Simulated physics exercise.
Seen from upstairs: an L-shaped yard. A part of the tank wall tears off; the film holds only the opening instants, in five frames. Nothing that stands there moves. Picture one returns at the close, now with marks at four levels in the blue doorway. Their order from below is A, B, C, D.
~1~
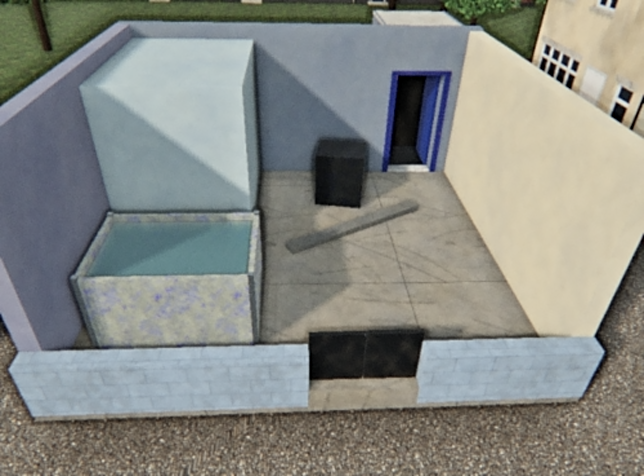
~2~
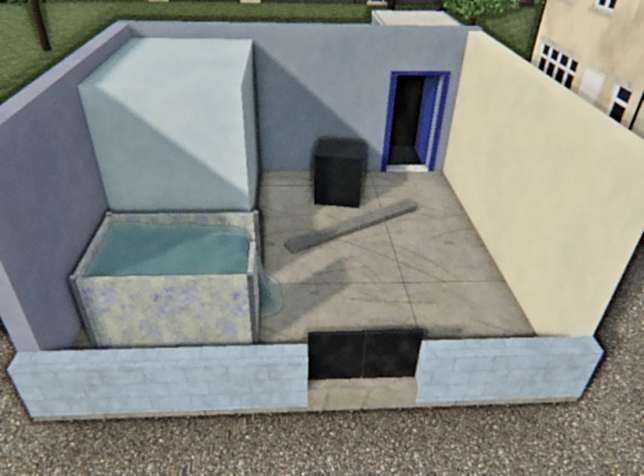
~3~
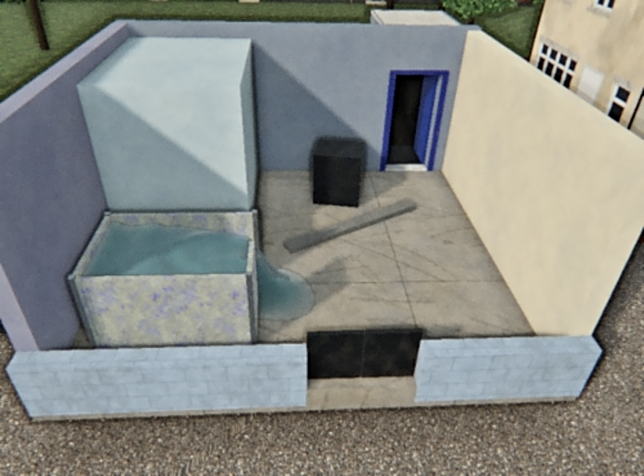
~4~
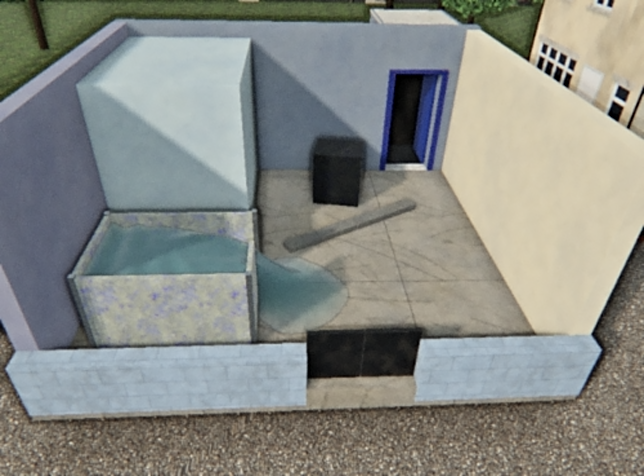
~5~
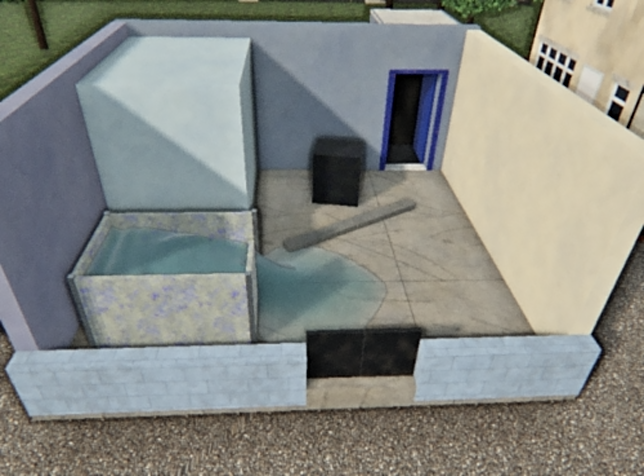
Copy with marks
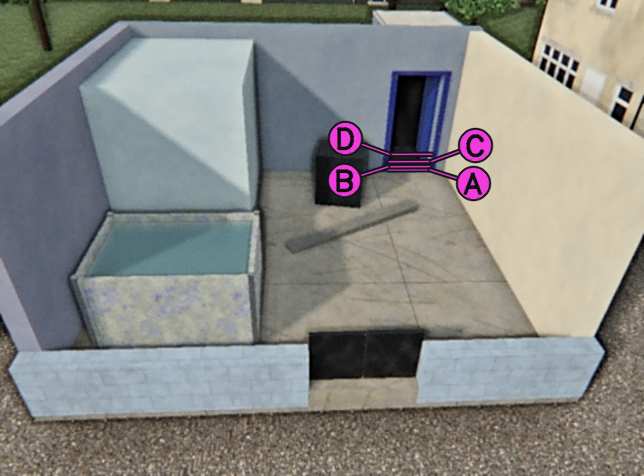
In an L-shaped yard seen from upstairs, water sits still in a patterned tank at the left, near a shut dark gate. Water then pours out of the tank's right side onto the paving, and the pool spreads steadily rightward across the front of the yard, below a loose plank.
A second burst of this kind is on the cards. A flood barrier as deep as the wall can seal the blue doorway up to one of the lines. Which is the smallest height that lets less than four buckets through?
The limit is C.
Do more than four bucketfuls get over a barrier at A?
Yes, it does.
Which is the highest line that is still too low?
That is line B.
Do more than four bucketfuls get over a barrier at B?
Yes, it does.
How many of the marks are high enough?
Two.
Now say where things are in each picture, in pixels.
Water in the tank at rest, its middle at (176, 248); foot of the blue doorway at (408, 171); shut gate at (366, 339), in the first picture.
In the second picture, 1 % of the ground under water, visible out to (273, 303).
In the third picture, 3 % of the ground under water, visible out to (307, 305).
In the fourth picture, 6 % of the ground under water, visible out to (343, 292).
In the fifth picture, 13 % of the ground under water, visible out to (378, 283).
In magenta, A at (408, 169); B at (409, 166); C at (409, 161); D at (411, 154); from the bottom up A, B, C, D.
Choosing A, dozens of bucketfuls pour in.
Choosing B, some 15 bucketfuls get in.
Choosing C, a splash gets over, under a bucket.
Choosing D, nothing gets over.
